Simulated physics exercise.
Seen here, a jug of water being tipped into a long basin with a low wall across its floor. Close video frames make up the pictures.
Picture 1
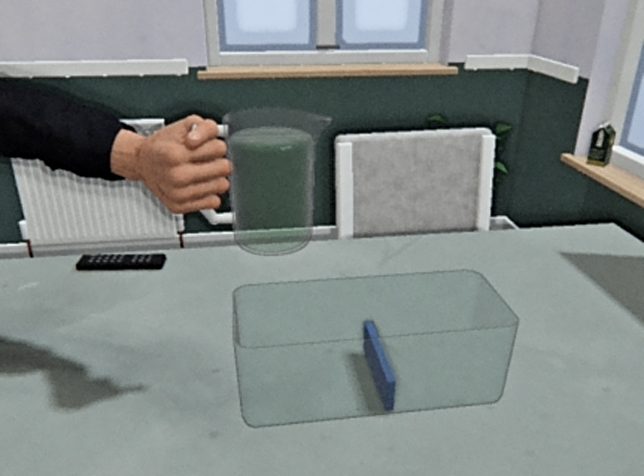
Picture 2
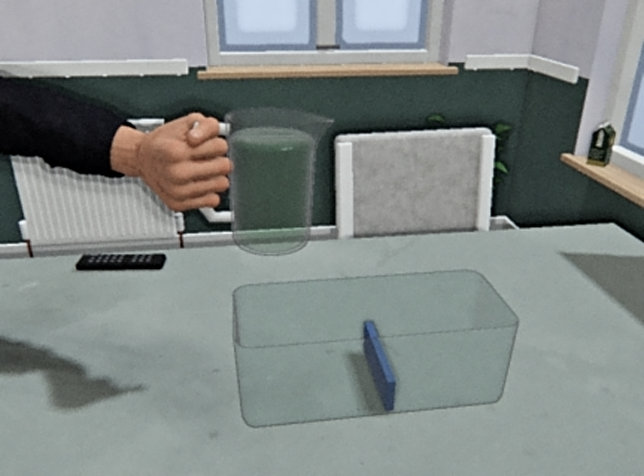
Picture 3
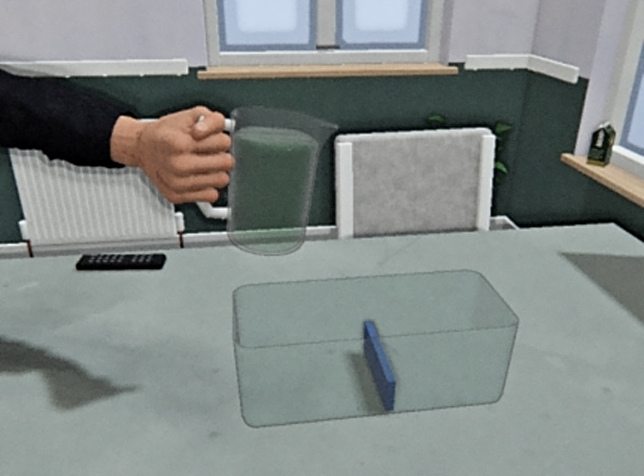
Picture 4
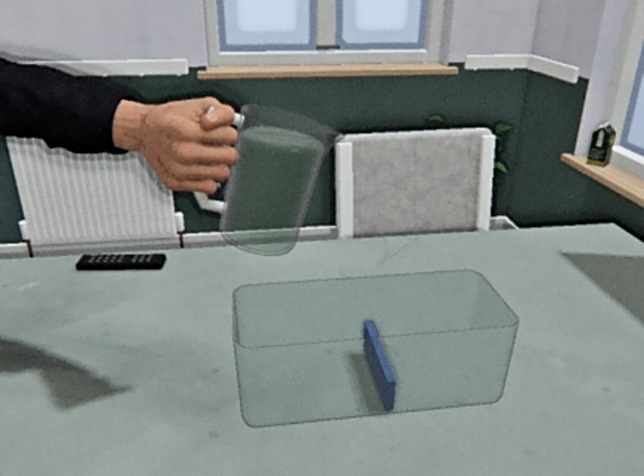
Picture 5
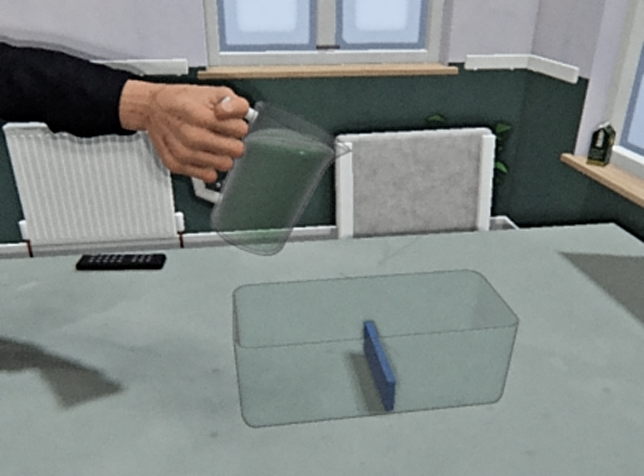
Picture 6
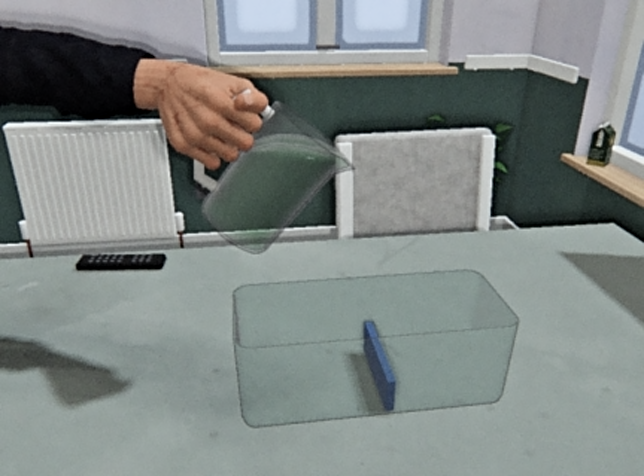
In a room with green and white walls, a hand holds a clear jug of water upright above a long transparent basin with a low blue wall inside, then gradually tilts the jug to the right.
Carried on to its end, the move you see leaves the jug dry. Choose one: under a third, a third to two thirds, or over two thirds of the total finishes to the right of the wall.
A third to two thirds finishes to the right of the wall.
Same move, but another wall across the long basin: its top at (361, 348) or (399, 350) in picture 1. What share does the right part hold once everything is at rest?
Result: 80 % first, 15 % second.
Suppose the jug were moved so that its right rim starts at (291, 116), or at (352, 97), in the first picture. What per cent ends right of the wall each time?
In turn 5 % and 80 %.
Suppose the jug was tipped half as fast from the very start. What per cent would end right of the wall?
Around 70 per cent ends up there.
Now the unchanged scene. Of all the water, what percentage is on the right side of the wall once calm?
Estimate: Some 45 per cent.
A moment on, the jug is tipped right over and 55 per cent is still to pour, 1 is left of the wall and 15 right of it.
Next, the jug is tipped right over and 10 per cent is still to pour, 37 is left of the wall and 32 right of it.
Then the jug is tipped right over and 0 per cent is still to pour, 50 is left of the wall and 43 right of it.
Later the jug is tipped right over and 0 per cent is still to pour, 51 is left of the wall and 44 right of it.
At rest 52 per cent lies left of the wall, 44 right of it and 5 outside.
